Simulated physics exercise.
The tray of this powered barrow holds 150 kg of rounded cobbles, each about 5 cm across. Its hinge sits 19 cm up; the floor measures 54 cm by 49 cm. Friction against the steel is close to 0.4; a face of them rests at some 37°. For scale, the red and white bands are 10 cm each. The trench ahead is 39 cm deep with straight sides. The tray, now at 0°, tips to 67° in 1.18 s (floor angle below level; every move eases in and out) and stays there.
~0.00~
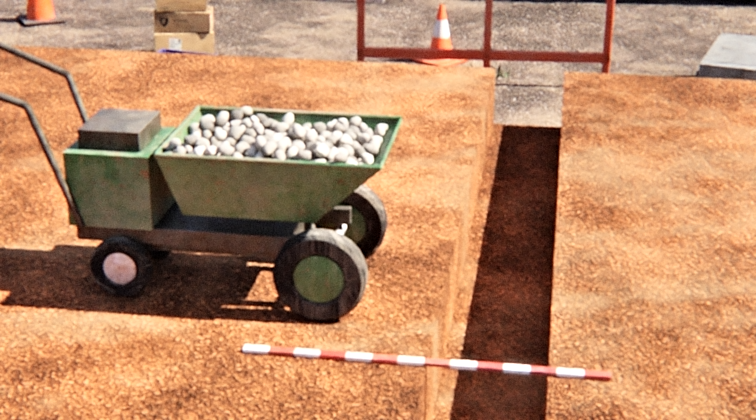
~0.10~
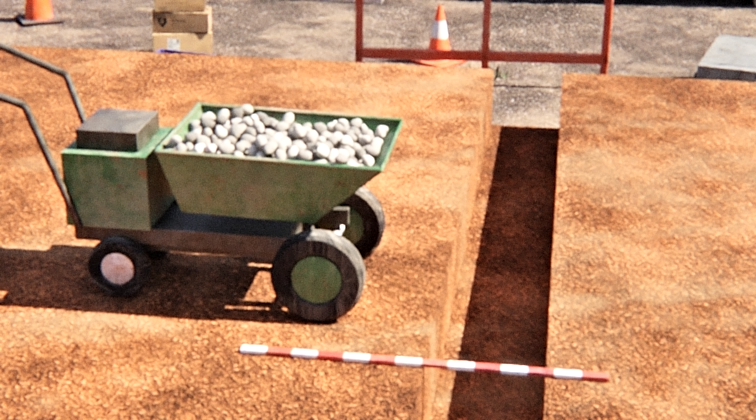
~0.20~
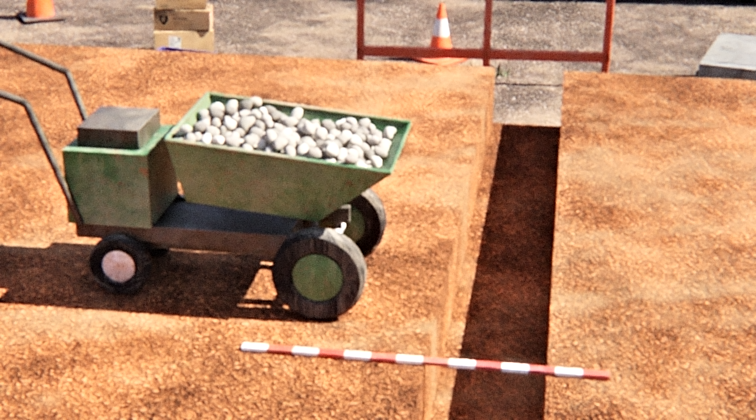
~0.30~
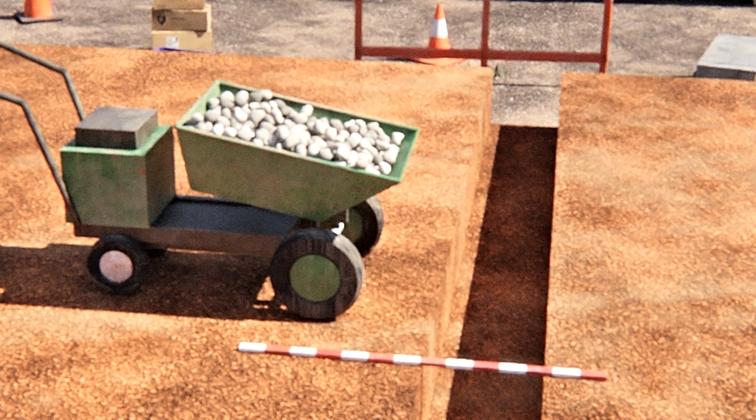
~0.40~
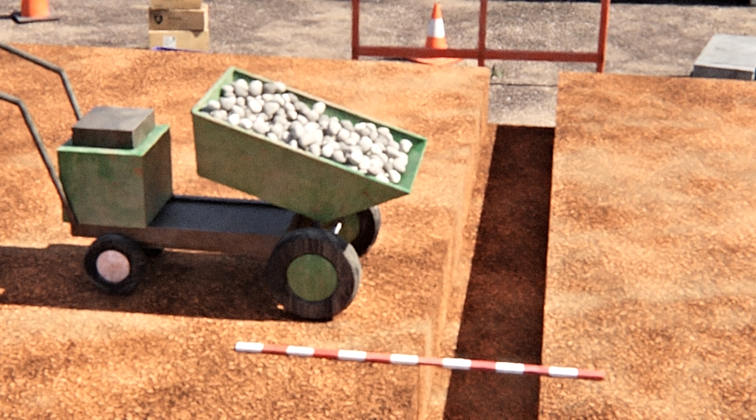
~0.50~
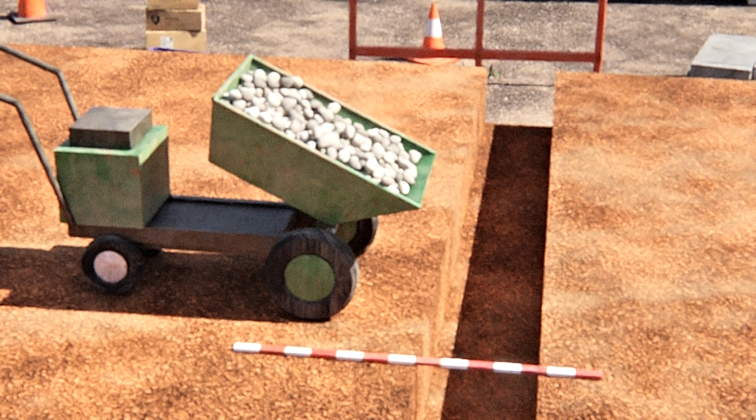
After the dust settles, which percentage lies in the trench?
Close to 98 in a hundred.
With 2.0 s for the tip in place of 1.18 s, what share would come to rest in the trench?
In that case some 100 per cent.
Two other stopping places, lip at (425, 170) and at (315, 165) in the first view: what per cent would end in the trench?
About 65 and 80 per cent.
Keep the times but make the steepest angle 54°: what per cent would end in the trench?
It would be near 80 per cent.
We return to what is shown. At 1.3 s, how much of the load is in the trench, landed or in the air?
About 45 per cent by then.
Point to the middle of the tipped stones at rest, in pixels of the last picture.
Their middle is at about (497, 367).
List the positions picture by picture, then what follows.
The first picture shows lip at (381, 168), floor tilted 0°, highest stones at (298, 126).
The second picture shows lip at (382, 170), floor tilted 1°, highest stones at (248, 123); the stones move at 0.2 m/s on average.
The third picture shows lip at (391, 173), floor tilted 5°, highest stones at (227, 113); the stones move at 0.4 m/s on average.
In the fourth picture, the tray is at 11°, its lip at (400, 182); the top of the load is at (232, 102); the stones move at 0.5 m/s on average.
The fifth picture shows lip at (410, 193), floor tilted 18°, highest stones at (239, 91); the stones move at 0.6 m/s on average.
In the sixth picture, the tray is at 26°, its lip at (420, 208); the top of the load is at (255, 81); the stones move at 0.7 m/s on average.
After 0.9 s the floor is at 56°; 100 % in the tray; the foremost stones are at (456, 246).
After 1.3 s the floor is at 67°; 55 % in the tray, 45 % in the trench; the foremost stones are at (543, 303).
After 1.6 s the floor is at 67°; 18 % in the tray, 80 % in the trench, 2 % past the trench; the foremost stones are at (618, 307).
After 3.6 s the floor is at 67°; 0 % in the tray, 98 % in the trench, 2 % past the trench; the foremost stones are at (668, 308).
